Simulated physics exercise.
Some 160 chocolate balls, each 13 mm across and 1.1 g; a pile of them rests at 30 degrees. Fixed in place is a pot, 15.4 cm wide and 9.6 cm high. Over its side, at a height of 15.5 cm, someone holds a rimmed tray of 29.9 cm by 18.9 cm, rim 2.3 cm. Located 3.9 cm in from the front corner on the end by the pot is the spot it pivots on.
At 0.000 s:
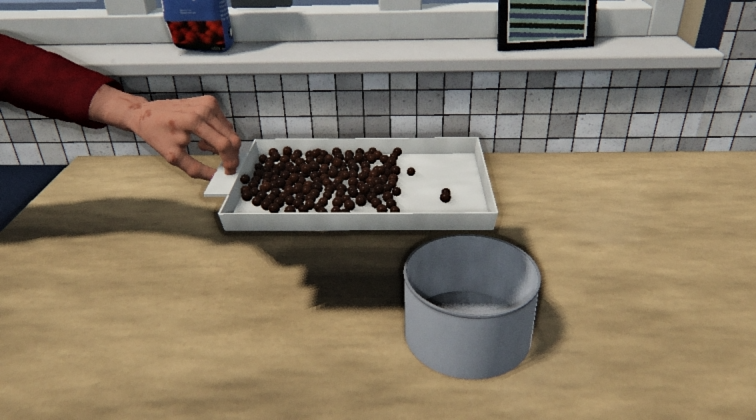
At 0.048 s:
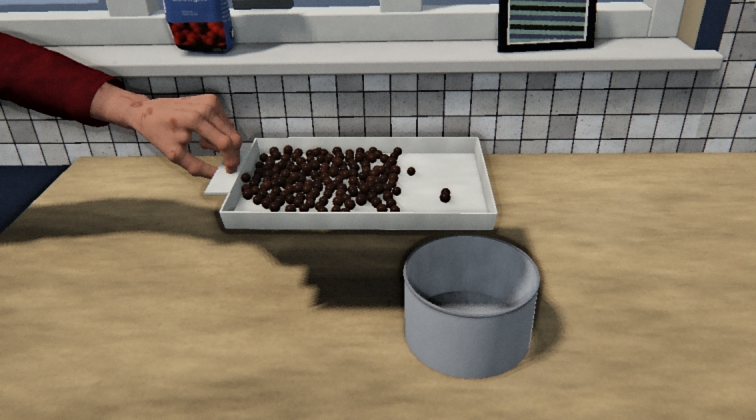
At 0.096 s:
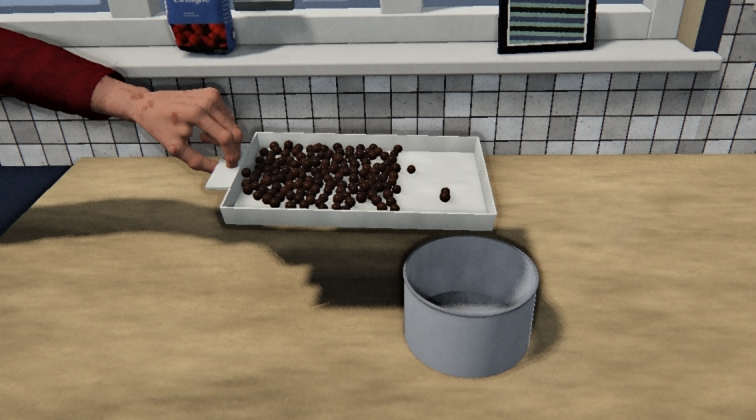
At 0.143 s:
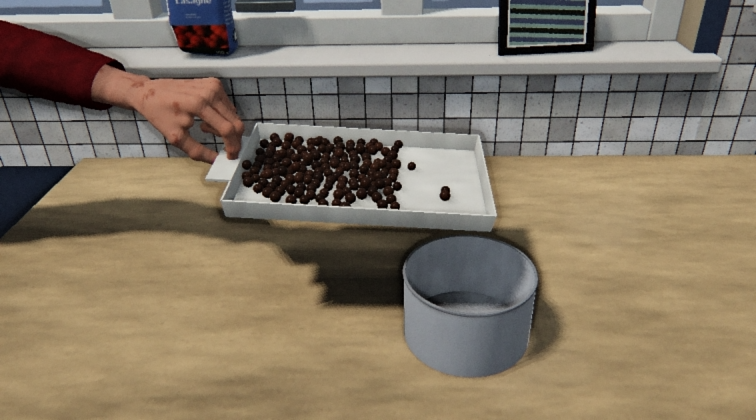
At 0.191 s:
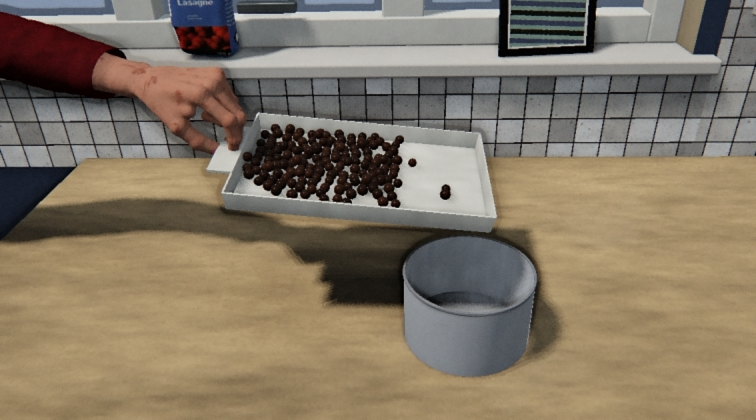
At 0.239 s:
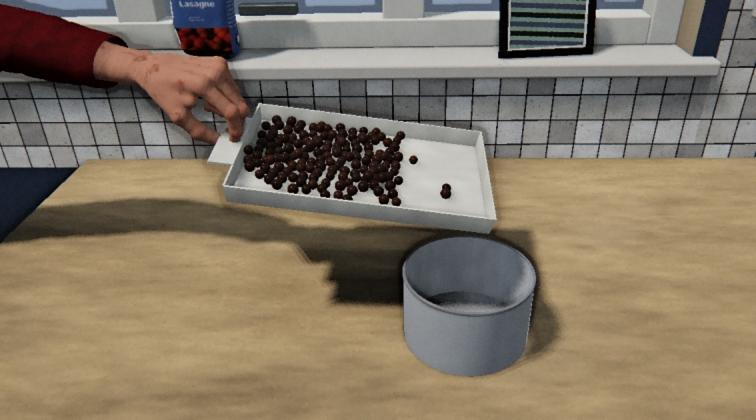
White tray of small dark brown balls tilting gently as a hand raises its left end beside a grey pot.
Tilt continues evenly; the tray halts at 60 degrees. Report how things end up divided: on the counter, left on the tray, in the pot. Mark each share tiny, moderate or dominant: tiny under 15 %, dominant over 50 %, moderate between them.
Counter: Tiny, tray: Dominant, pot: Tiny.
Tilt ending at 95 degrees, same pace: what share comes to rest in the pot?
75 per cent.
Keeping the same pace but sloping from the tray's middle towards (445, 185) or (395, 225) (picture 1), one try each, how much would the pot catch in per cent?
The share comes to roughly 0 in a hundred, then roughly 0 in a hundred.
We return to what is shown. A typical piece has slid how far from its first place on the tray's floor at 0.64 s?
By then it sits near 8 cm from where it began.
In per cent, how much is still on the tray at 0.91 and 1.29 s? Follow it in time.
Earlier moment 100, later moment 95.
After 0.64 s, tilt 34 degrees; the tray holds 100 %, the pot 0 %.
After 0.91 s, tilt 50 degrees; the tray holds 100 %, the pot 0 %.
After 1.29 s, tilt 60 degrees; the tray holds 95 %, the pot 0 %.
In the end, at 2.1 s, counter 5 %, tray 95 %, pot 0 %.
